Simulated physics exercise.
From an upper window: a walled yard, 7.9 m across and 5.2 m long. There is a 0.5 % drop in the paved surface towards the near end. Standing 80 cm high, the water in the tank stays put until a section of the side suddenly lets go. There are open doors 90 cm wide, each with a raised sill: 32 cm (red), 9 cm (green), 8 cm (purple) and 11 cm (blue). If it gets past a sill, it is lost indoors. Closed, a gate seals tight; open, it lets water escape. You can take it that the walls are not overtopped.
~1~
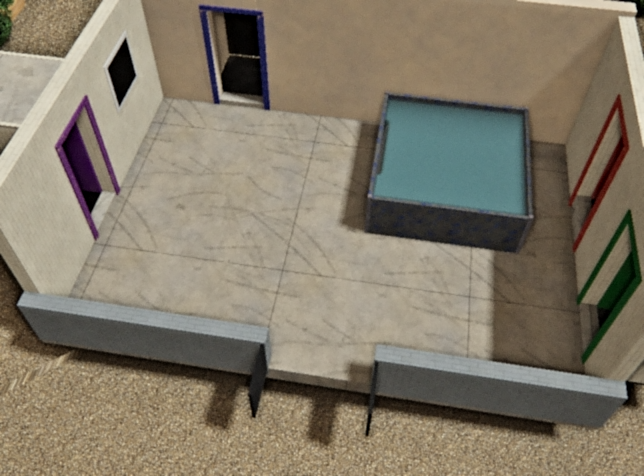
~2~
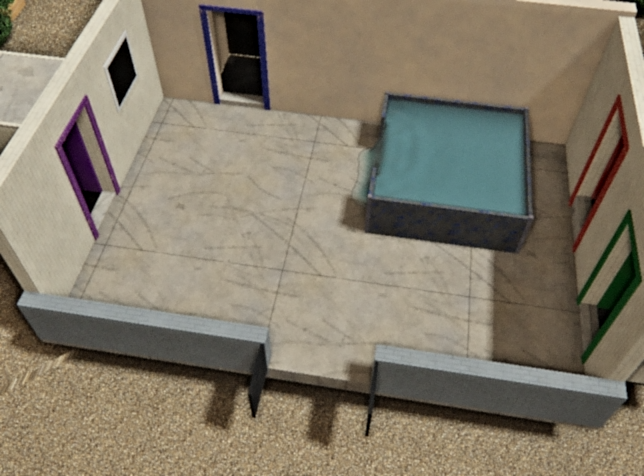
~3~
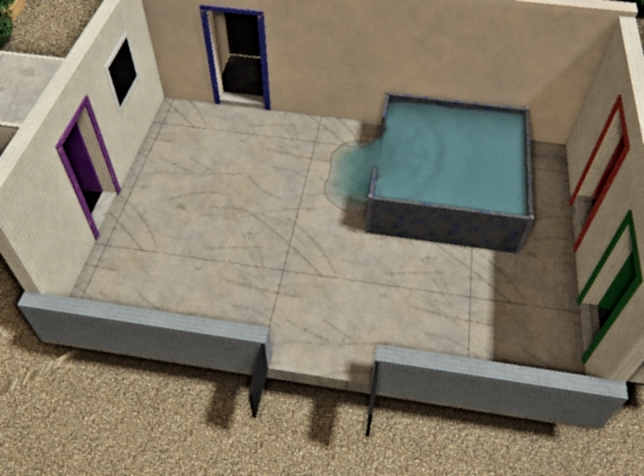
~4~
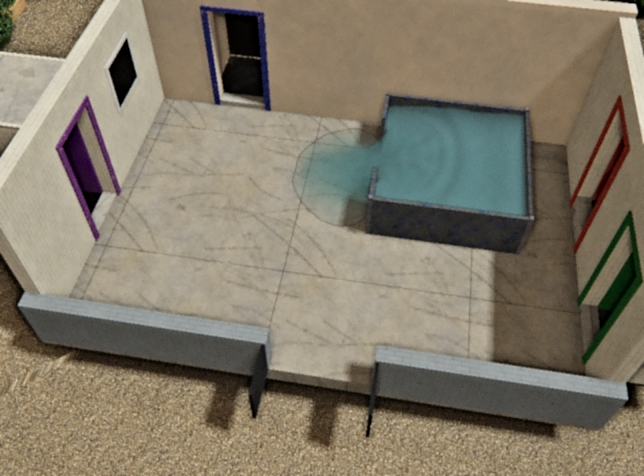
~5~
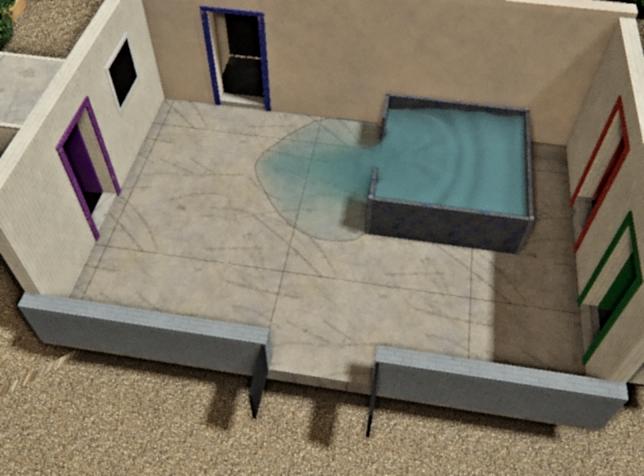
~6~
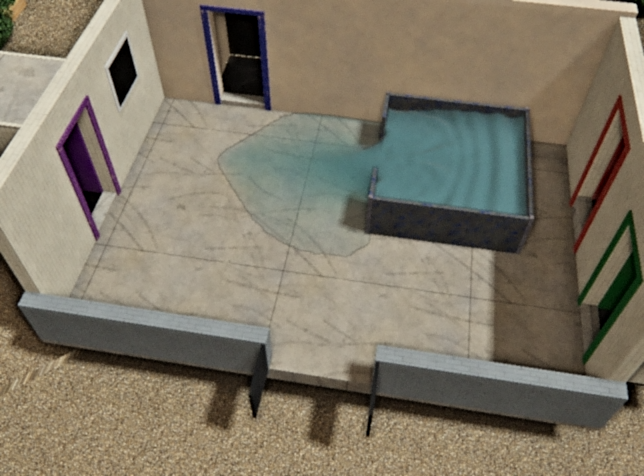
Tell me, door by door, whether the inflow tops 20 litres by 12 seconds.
My prediction: At the red door the inflow will be within bounds; at the green door the inflow will be out of bounds; at the purple door the inflow will be out of bounds; at the blue door the inflow will be out of bounds.
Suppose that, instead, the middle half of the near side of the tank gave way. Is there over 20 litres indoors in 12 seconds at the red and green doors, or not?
Red stays inside, green goes beyond, judged against that limit.
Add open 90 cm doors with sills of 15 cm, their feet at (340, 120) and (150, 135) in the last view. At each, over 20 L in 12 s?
Within it, exceeded.
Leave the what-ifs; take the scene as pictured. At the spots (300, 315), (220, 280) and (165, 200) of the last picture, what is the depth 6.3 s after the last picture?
9, 13 and 16 cm, respectively.
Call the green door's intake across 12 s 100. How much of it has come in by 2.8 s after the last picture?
About 0 per cent.
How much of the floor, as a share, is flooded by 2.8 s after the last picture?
Near 55 per cent is wet.
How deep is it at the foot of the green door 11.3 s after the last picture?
About 15.0 cm deep.
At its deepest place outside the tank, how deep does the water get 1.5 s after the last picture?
Max depth: About 50 centimetres.
Then, 0.7 s after the last picture water covers 40 % of the floor and is deepest (48 cm) near (370, 177); red door not reached, green door not reached, purple door not reached, blue door 15 cm at the sill, 0 L in.
Then, 1.5 s after the last picture water covers 55 % of the floor and is deepest (50 cm) near (177, 112); red door not reached, green door not reached, purple door 23 cm at the sill, 36 L in, blue door 17 cm at the sill, 9 L in.
Then, 2.8 s after the last picture water covers 55 % of the floor and is deepest (36 cm) near (73, 291); red door not reached, green door not reached, purple door 21 cm at the sill, 134 L in, blue door 18 cm at the sill, 24 L in.
Then, 6.3 s after the last picture water covers 90 % of the floor and is deepest (24 cm) near (64, 310); red door not reached, green door 15 cm at the sill, 0 L in, purple door 18 cm at the sill, 220 L in, blue door 14 cm at the sill, 102 L in.
Then, 11.3 s after the last picture water covers 100 % of the floor and is deepest (18 cm) near (552, 185); red door 8 cm at the sill, 0 L in, green door 15 cm at the sill, 103 L in, purple door 12 cm at the sill, 316 L in, blue door 10 cm at the sill, 118 L in.
